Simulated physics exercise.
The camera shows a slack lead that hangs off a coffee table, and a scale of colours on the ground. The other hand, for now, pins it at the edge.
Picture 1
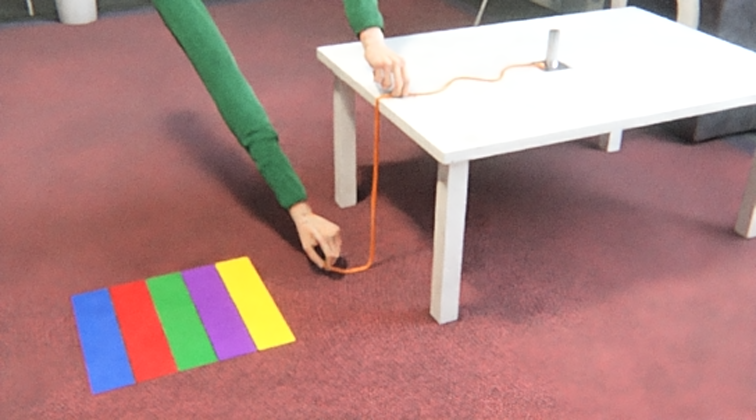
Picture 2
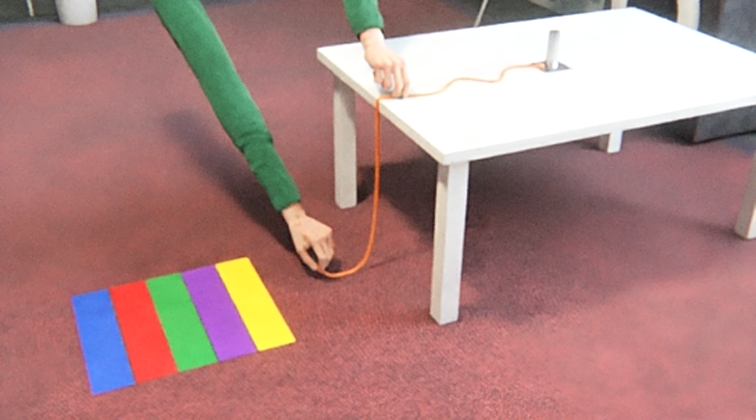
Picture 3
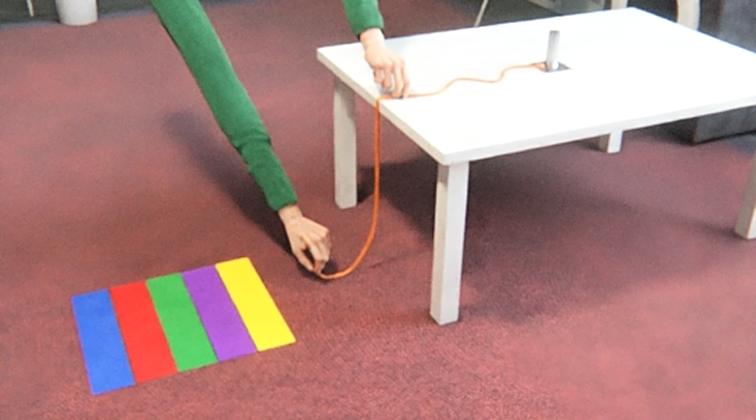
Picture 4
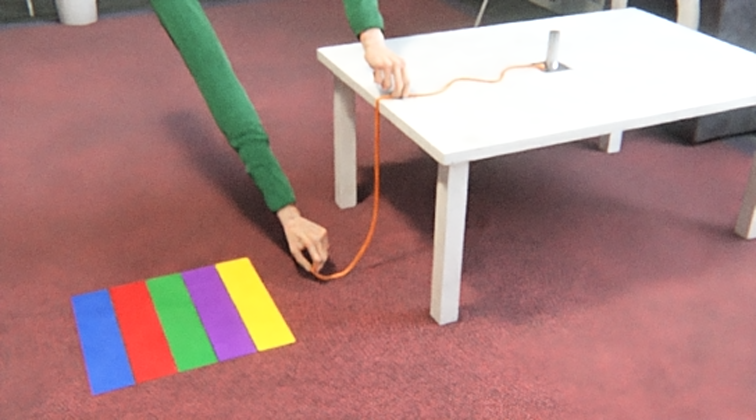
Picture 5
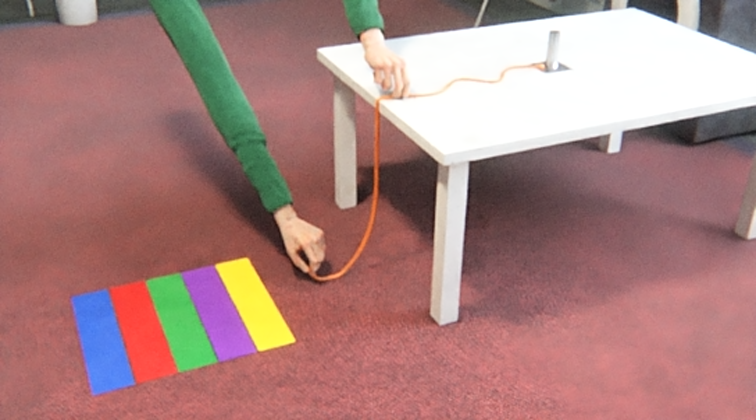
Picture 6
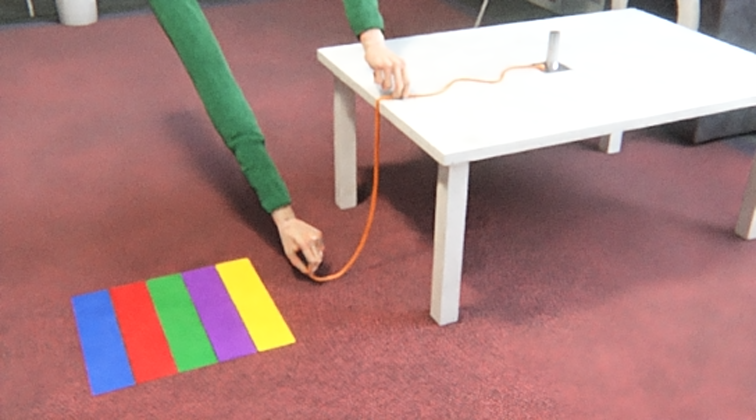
On the floor beside a white table, a green-sleeved arm moved the end of a hanging orange cord slightly left towards some coloured strips, while another hand pressed it at the table's edge.
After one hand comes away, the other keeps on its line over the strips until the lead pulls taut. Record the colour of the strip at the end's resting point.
Resting point: Green strip.
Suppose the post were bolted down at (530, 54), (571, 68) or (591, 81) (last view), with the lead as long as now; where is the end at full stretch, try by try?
Try by try: (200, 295), (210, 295) and (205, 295).
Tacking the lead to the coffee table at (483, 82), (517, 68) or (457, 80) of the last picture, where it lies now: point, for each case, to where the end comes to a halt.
Try 1: (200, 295); try 2: (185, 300); try 3: (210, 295).
Soon after, end near (237, 288); over yellow.
After that, end near (202, 296); over purple.
At the stop, end near (181, 301); over green. The green one.
